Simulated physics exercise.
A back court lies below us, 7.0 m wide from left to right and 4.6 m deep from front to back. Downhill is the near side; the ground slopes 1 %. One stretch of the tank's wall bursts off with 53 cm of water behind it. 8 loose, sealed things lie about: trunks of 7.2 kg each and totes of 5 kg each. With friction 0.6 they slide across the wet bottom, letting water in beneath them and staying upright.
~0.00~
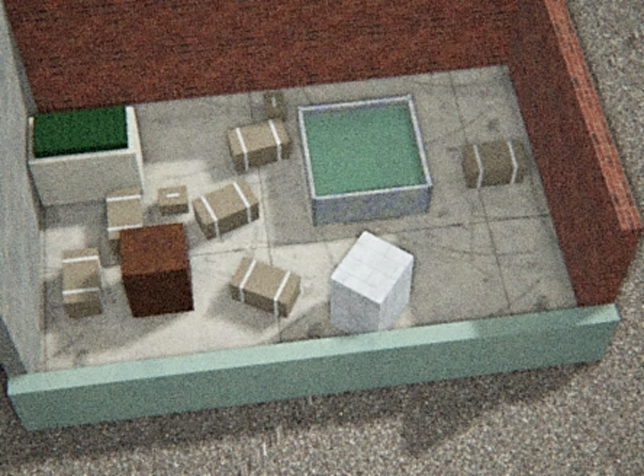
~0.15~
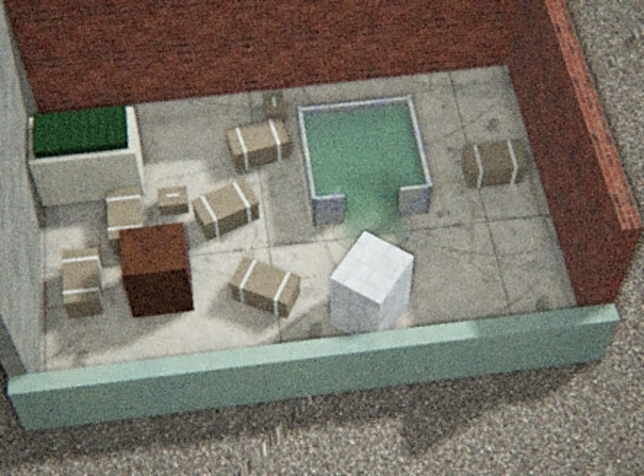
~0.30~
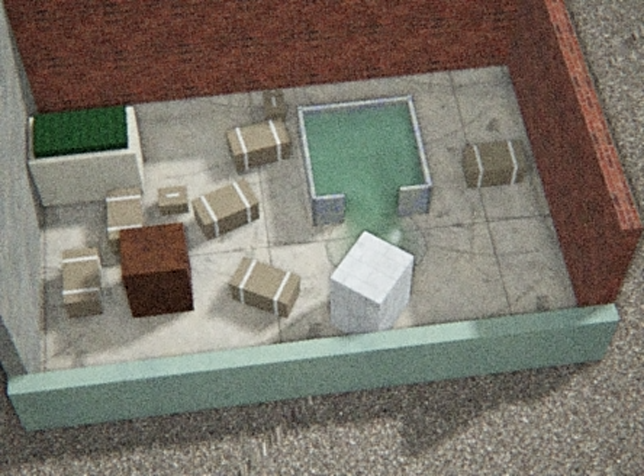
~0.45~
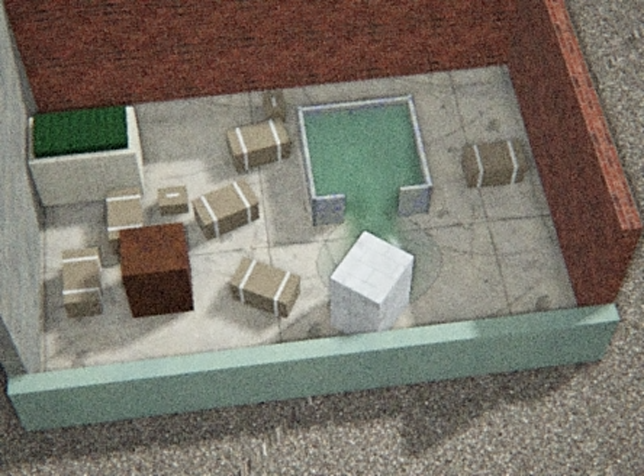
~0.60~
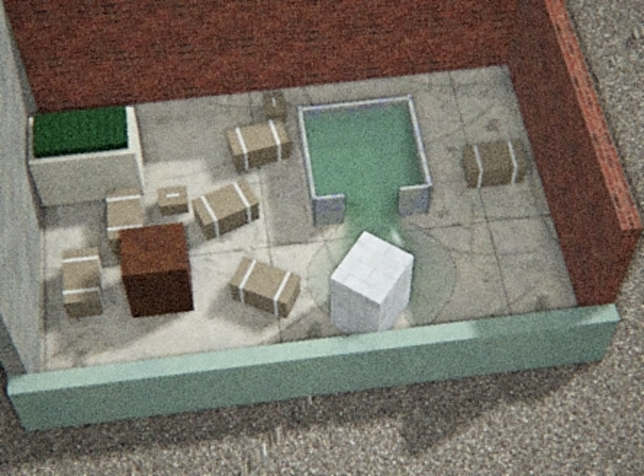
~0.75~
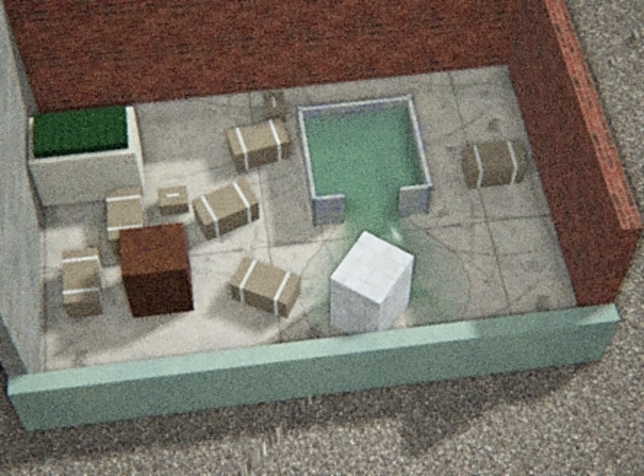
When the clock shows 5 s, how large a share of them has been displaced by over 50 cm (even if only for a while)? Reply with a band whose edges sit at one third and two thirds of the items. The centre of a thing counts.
Band: Under one third.
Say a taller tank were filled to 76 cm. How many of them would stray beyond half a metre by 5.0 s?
The answer would then be 2.
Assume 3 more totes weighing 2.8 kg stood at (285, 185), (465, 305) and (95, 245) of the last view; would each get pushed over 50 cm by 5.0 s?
Result, in sequence: Below the mark / above the mark / below the mark.
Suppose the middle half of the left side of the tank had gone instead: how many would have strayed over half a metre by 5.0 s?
Result: 5 of them.
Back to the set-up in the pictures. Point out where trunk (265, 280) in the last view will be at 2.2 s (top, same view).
It would be close to (214, 284) by then.
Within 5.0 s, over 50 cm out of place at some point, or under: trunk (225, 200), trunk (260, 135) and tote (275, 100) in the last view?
Result, in order: Undershooting / undershooting / undershooting.
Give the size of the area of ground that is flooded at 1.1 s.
The covered patch comes to about 6.5 m2.
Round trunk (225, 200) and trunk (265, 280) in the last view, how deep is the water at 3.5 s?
First about 1 cm, second about 2 cm.
After 1.1 s 0 of 8 are over 50 cm from their spots; 0 afloat.
After 2.2 s 1 of 8 are over 50 cm from their spots; 0 afloat.
After 3.5 s 2 of 8 are over 50 cm from their spots; 0 afloat.
After 5.0 s 2 of 8 are over 50 cm from their spots, and 2 have been at some point; 2 afloat.
